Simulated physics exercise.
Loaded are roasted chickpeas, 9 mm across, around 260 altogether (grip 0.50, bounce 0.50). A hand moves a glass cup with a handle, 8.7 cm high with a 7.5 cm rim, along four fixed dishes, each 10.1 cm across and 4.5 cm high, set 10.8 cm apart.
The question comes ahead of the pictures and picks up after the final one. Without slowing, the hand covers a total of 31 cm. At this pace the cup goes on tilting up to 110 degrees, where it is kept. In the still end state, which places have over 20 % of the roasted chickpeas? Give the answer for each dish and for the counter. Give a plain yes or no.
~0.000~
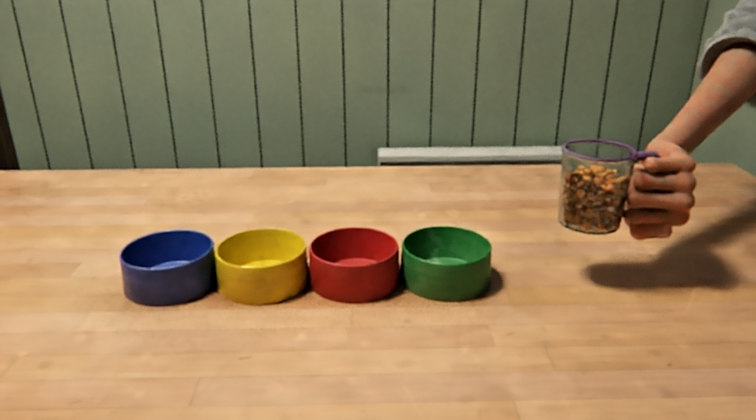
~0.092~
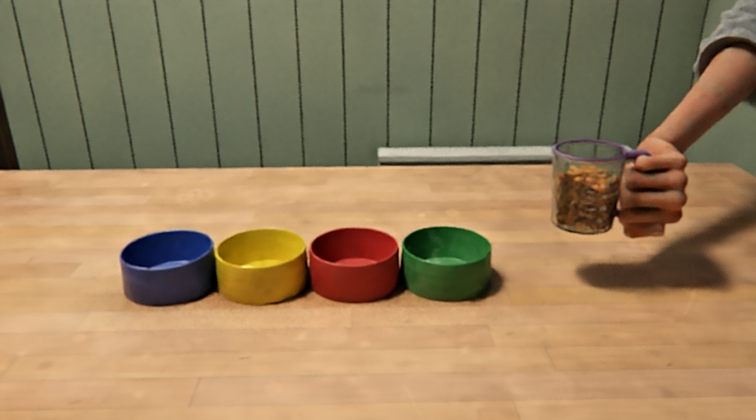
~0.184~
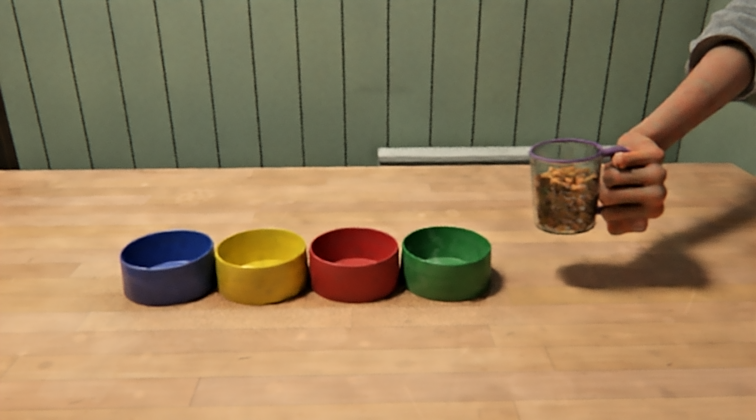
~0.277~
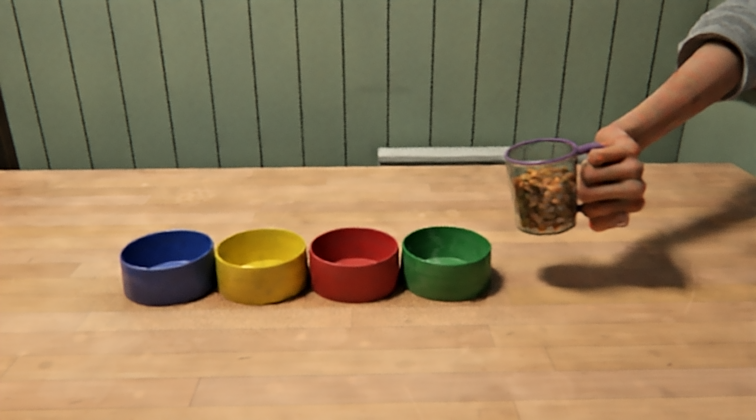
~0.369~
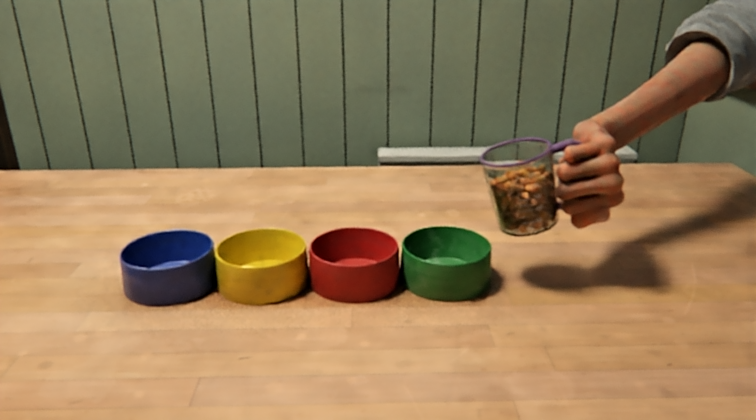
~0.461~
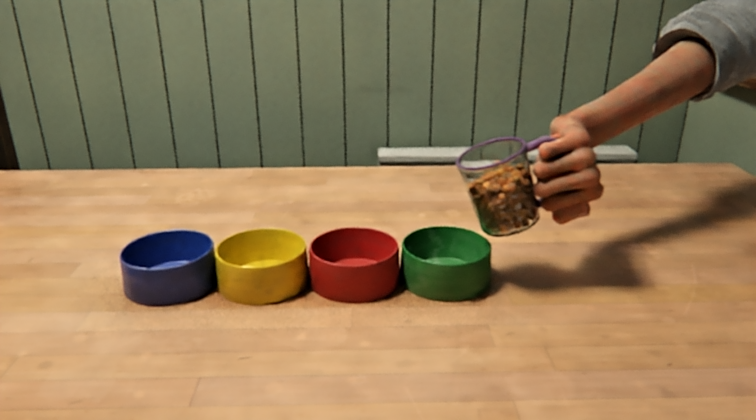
Red - no, blue - no, green - no, yellow - yes, counter - no.
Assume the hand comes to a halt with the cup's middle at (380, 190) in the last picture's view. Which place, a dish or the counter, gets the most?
Result: Biggest portion at red.
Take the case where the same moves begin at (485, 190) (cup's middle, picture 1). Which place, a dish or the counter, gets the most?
Most goes to: Blue.
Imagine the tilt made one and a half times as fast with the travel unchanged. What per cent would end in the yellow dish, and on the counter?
In that case I'd put yellow at 100 and the counter at 0.
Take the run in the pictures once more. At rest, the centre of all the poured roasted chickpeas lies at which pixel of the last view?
Roughly pixel (268, 264).
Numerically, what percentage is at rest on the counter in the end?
Close to 0 %, more or less.
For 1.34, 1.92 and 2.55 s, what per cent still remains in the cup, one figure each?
It goes roughly like this: 100, 100, 45 per cent.
After 1.34 s, tilt 62 degrees; cup holds 100 %.
After 1.92 s, tilt 90 degrees; cup holds 100 %.
After 2.55 s, tilt 110 degrees; cup holds 45 %, yellow 55 %.
In the end, at 3.7 s, red 0 %, blue 0 %, green 0 %, yellow 100 %, counter 0 %.
